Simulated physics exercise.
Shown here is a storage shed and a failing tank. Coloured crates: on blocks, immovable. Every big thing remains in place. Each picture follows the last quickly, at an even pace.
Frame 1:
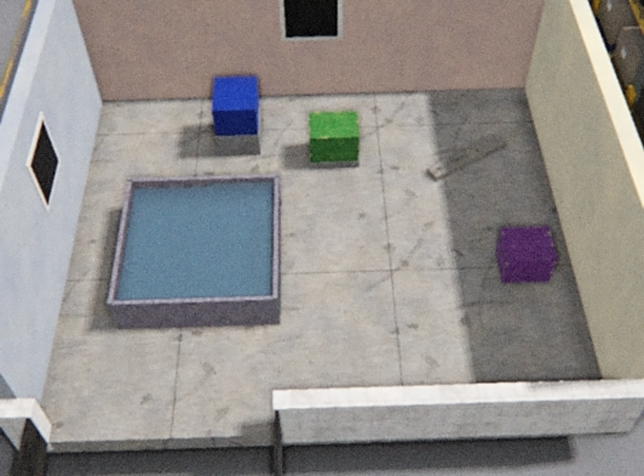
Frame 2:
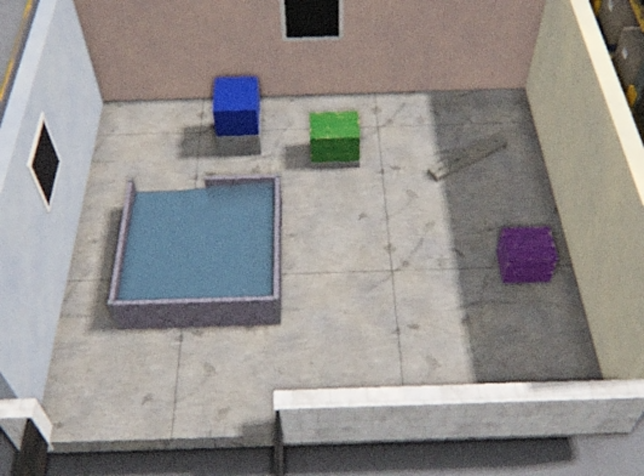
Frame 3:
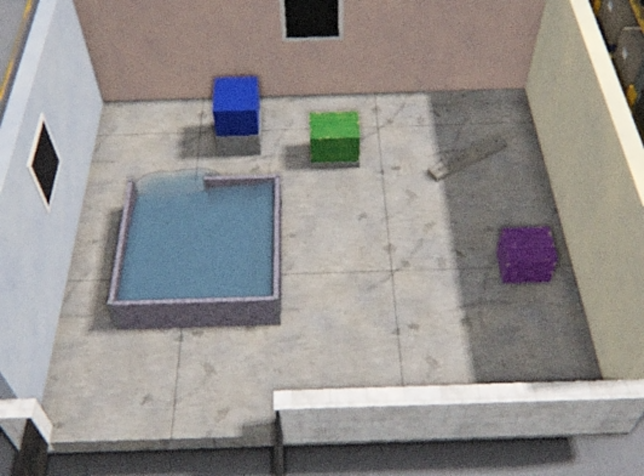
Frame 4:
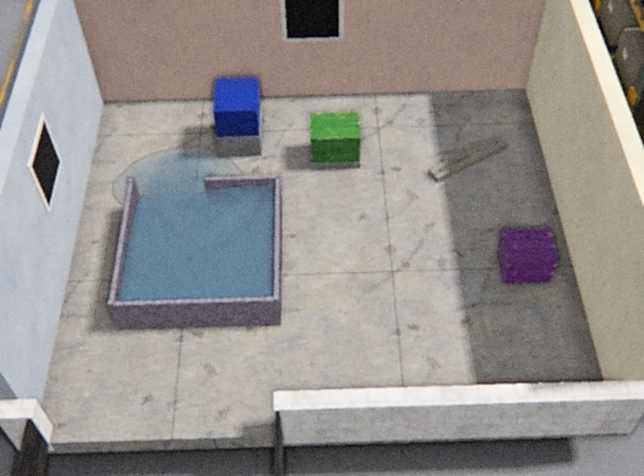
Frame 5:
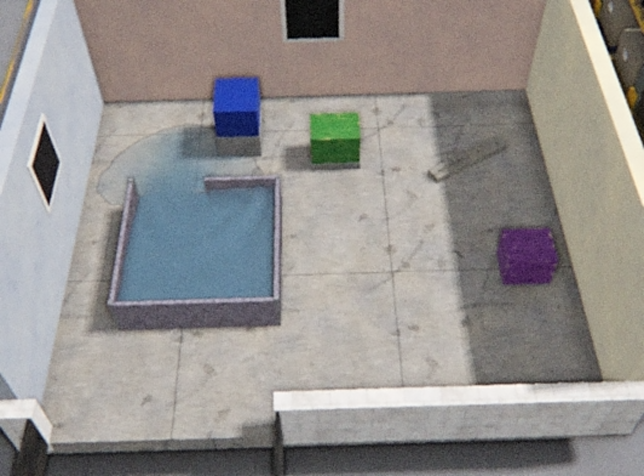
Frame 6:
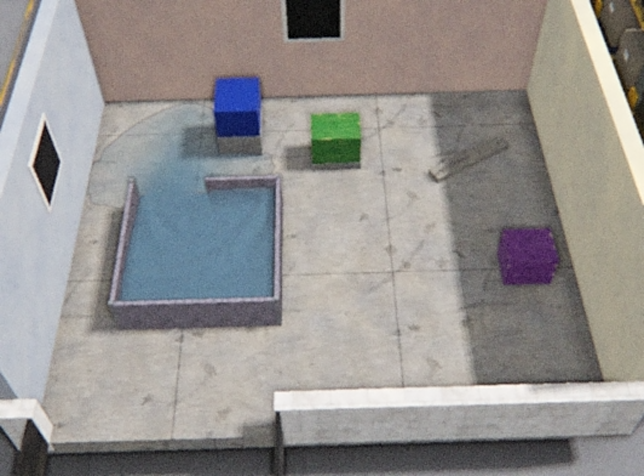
Water pours through a gap that opens in the far wall of a low, square tank, first showing at the break, then spreading in a thin, widening sheet over the concrete toward the back wall and the blue crate. The walled storage yard is seen from high above by a still camera. A blue and a green crate sit behind the tank, a purple one in shade at right near a plank.
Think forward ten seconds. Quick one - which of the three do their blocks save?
Purple crate wet, blue crate saved, green crate saved.
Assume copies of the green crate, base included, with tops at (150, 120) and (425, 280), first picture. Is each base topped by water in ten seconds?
Listed order: Flooded / unflooded.
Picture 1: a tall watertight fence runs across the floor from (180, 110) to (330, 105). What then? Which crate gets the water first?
That would be the blue-painted one.
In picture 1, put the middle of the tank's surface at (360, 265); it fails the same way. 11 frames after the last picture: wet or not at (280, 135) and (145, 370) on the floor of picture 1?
Taking the spots in order: Swamped, bare.
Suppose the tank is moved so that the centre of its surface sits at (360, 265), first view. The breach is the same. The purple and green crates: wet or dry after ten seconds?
Purple flooded, green flooded.
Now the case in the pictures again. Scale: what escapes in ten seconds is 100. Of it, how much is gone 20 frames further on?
Close to 0 %.
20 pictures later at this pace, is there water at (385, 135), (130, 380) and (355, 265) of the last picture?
Taking the three spots one by one, I'd call them drenched, clear and clear.
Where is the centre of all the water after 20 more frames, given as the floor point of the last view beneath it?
It is around (200, 188).
A moment on, water covers 15 % of the floor; the purple crate not reached, the blue crate water round its plinth, the green crate water round its plinth.
Next, water covers 20 % of the floor; the purple crate not reached, the blue crate water round its plinth, the green crate water round its plinth.
Then, water covers 30 % of the floor; the purple crate not reached, the blue crate water round its plinth, the green crate water round its plinth.
Later, water covers 60 % of the floor; the purple crate not reached, the blue crate water round its plinth, the green crate water round its plinth.
In the end, water covers 80 % of the floor; the purple crate was topped, the blue crate stayed above the water, the green crate stayed above the water.
